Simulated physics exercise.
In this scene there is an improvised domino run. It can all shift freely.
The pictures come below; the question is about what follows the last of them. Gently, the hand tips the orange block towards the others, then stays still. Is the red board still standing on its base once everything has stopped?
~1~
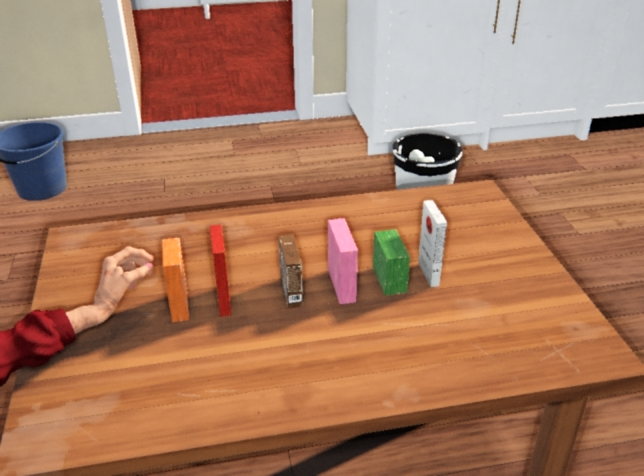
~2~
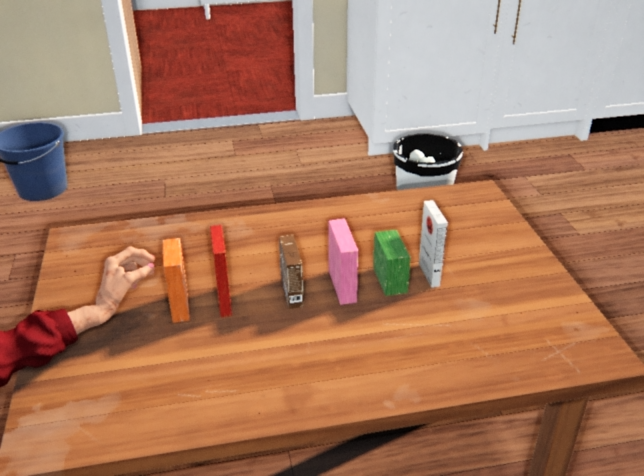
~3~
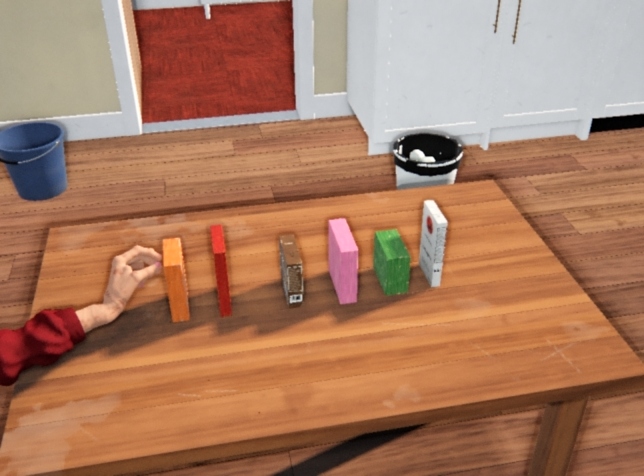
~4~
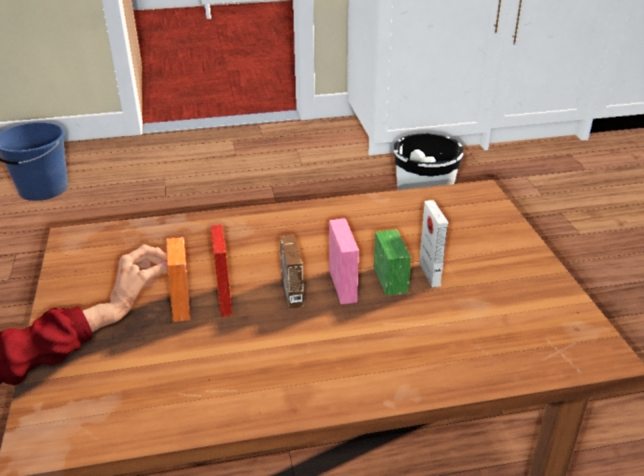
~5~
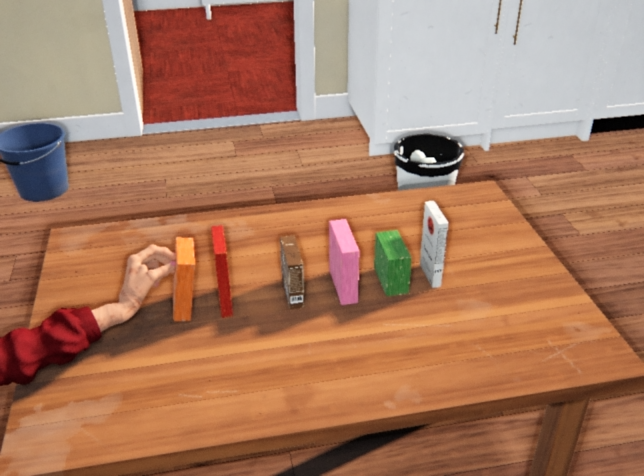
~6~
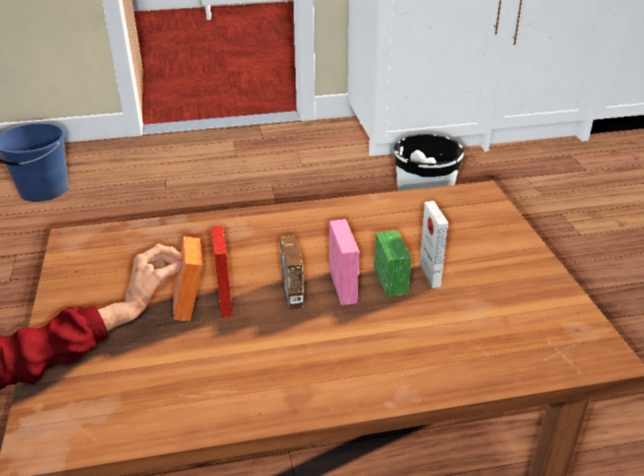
The likely result is a fall.
Then, 0.30 s past the last view, orange block 44° over; red board rocked 21° from its first pose near (236, 270).
Then, 0.40 s past the last view, orange block 65° over; red board rocked 54° from its first pose near (258, 277); brown packet rocked 14° from its first pose.
Then, 0.50 s past the last view, orange block 74° over; red board rocked 74° from its first pose near (265, 285); brown packet rocked 51° from its first pose; pink block rocked 27° from its first pose.
Then, 1.60 s past the last view, orange block 75° over; red board on its side near (266, 286); brown packet rocked 71° from its first pose; pink block rocked 30° from its first pose.
Finally, down or leaning hard on the table, brown packet and red board; moved from the start, pink block; left askew, green block. Final places as the last picture's camera would see them, red board near (266, 286).
